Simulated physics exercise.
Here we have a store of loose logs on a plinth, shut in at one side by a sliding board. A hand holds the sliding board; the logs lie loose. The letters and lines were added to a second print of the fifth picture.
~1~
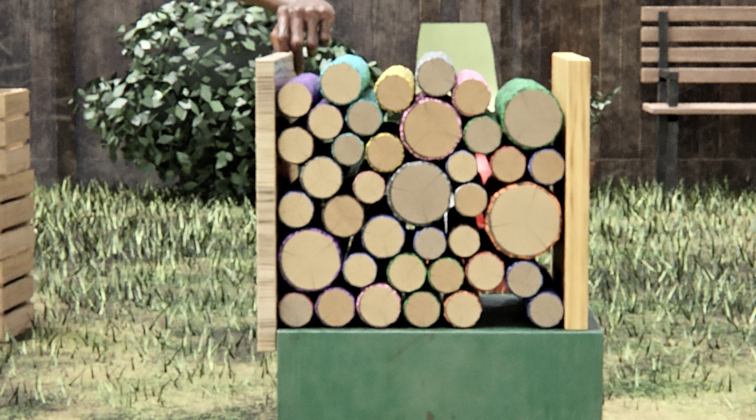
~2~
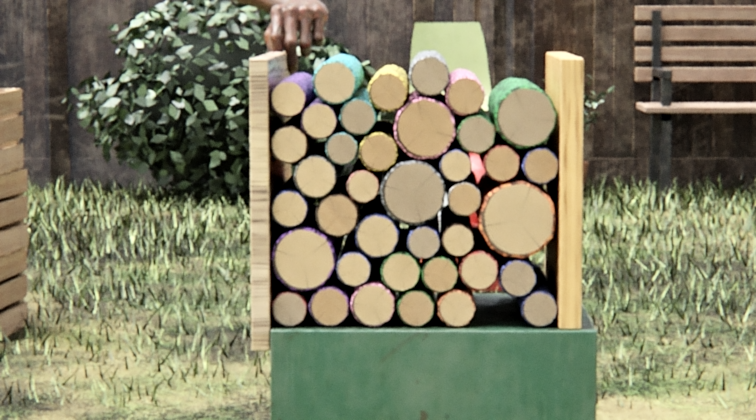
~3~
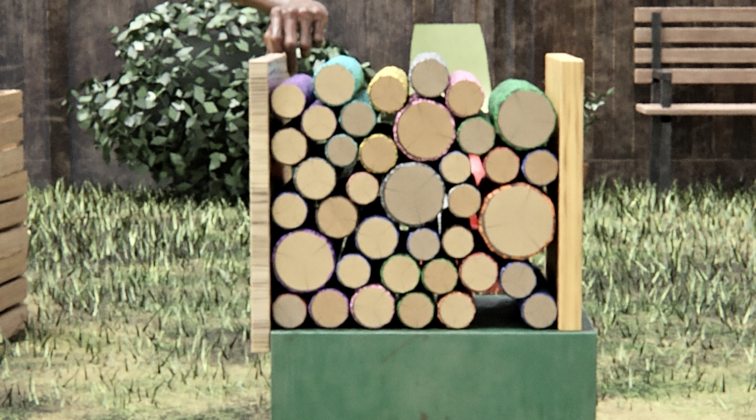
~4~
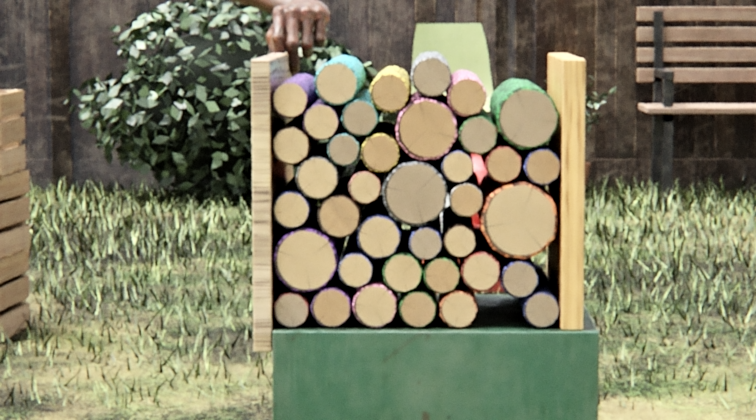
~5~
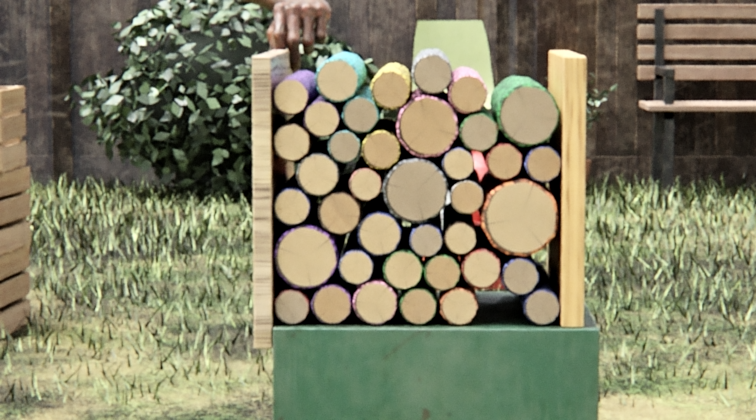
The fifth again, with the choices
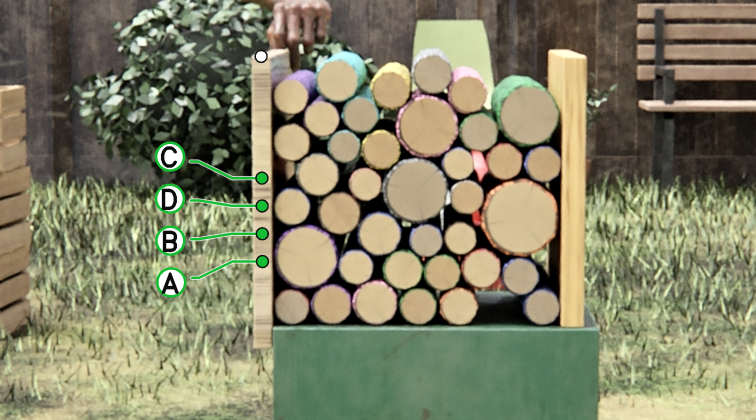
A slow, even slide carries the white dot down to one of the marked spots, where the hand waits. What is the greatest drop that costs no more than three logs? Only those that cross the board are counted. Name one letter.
No lower than C.
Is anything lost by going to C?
Yes, at C.
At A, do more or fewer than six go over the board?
It loses more than six.
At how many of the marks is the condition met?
One of them.
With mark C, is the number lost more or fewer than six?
At C, fewer than six.
On the marked copy, A at (262, 262); B at (262, 233); C at (262, 178); D at (262, 206); the white dot at (261, 57).
With C. Early on, top of the board (272, 115).
Further on, top of the board (272, 178).
At the end, top of the board (272, 178), one out over the board.
As for the rest, A more than three out over the board; B more than three out over the board; D four out over the board.
